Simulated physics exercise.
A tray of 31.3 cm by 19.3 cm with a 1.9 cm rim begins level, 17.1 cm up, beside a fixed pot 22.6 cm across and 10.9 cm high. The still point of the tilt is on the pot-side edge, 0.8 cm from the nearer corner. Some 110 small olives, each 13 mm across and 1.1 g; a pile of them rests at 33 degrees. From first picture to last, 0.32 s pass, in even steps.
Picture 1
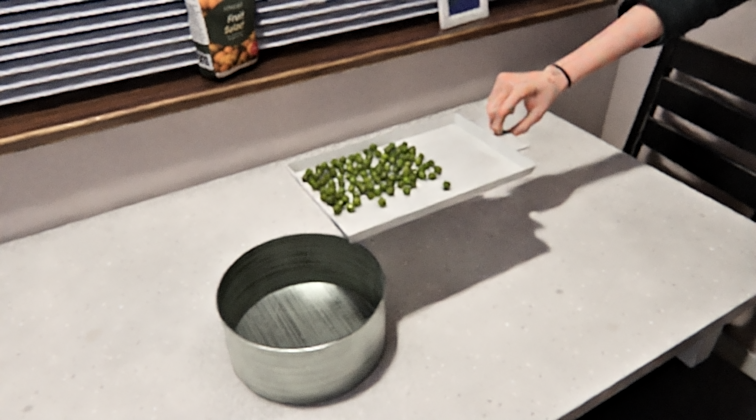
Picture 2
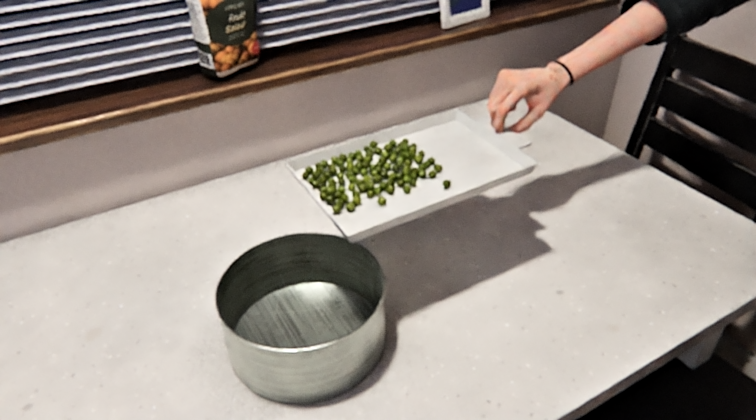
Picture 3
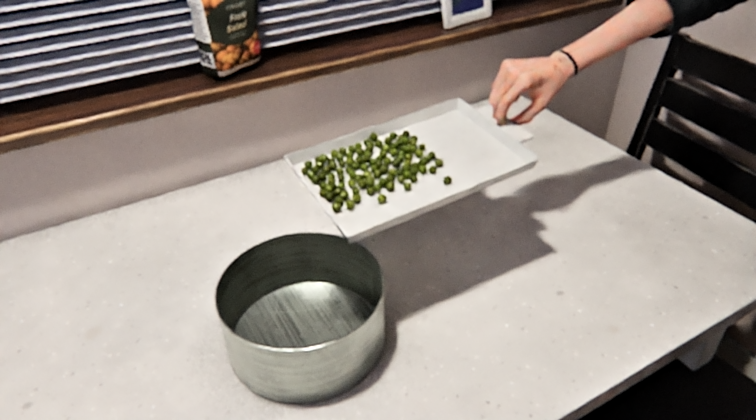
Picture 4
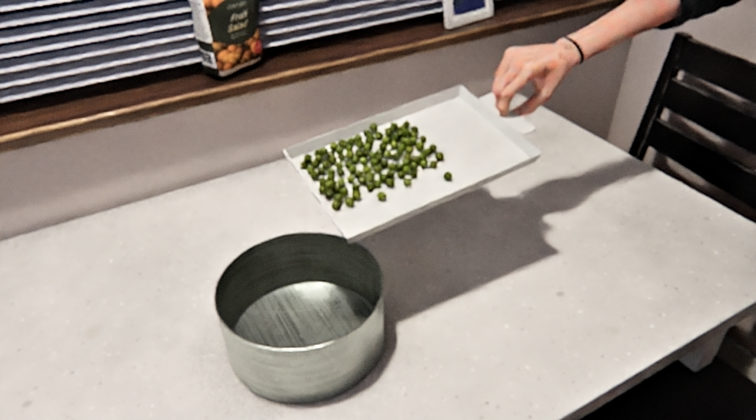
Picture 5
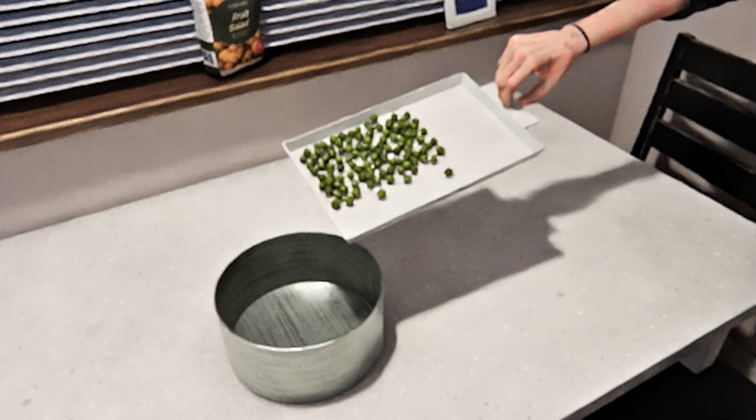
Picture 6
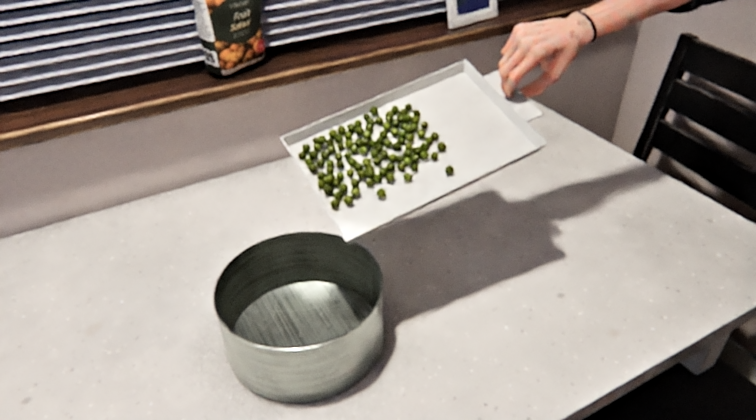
At the start, a hand holds the right end of a level white tray with a pile of small green olives, beside a round metal pot on a table. The hand then steadily raises that end, tilting the tray toward the pot, while the olives stay clustered in place on it.
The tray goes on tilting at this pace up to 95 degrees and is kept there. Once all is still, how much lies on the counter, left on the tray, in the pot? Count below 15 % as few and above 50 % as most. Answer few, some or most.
On the counter: Some; left on the tray: Few; in the pot: Most.
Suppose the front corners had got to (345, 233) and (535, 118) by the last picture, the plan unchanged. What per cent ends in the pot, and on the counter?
Pot 65, counter 35.
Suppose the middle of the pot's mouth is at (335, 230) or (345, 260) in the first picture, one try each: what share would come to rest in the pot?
Some 0 and 70 per cent.
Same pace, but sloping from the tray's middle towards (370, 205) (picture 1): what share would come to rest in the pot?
About 100 per cent.
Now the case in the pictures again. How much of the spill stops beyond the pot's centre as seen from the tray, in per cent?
Roughly 10 per cent.
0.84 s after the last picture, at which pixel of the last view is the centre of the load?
Near (366, 200).
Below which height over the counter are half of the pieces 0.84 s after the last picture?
Some 24 cm.
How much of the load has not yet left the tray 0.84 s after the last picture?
About 85 per cent.
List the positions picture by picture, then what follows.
In the first frame, tray tilt 0 degrees, front corners at (350, 232) and (532, 163); middle of the pieces at (374, 176); pot at (302, 285).
In the second frame, tray tilt 1 degrees, front corners at (350, 232) and (533, 162); middle of the pieces at (374, 174).
In the third frame, tray tilt 5 degrees, front corners at (349, 233) and (535, 157), lowest corner left front; middle of the pieces at (374, 169).
In the fourth frame, tray tilt 10 degrees, front corners at (349, 234) and (537, 152), lowest corner left front; middle of the pieces at (374, 163).
In the fifth frame, tray tilt 14 degrees, front corners at (348, 235) and (540, 147), lowest corner left front; middle of the pieces at (374, 158).
In the sixth frame, tray tilt 19 degrees, front corners at (348, 236) and (542, 142), lowest corner left front; middle of the pieces at (374, 154); pot at (299, 283).
Then, 0.51 s after the last picture, tilt 56 degrees; the tray holds 100 %, the pot 0 %.
Then, 0.84 s after the last picture, tilt 79 degrees; the tray holds 85 %, the pot 5 %.
Then, 1.27 s after the last picture, tilt 95 degrees; the tray holds 10 %, the pot 50 %.
In the end, counter 35 %, tray 0 %, pot 65 %.
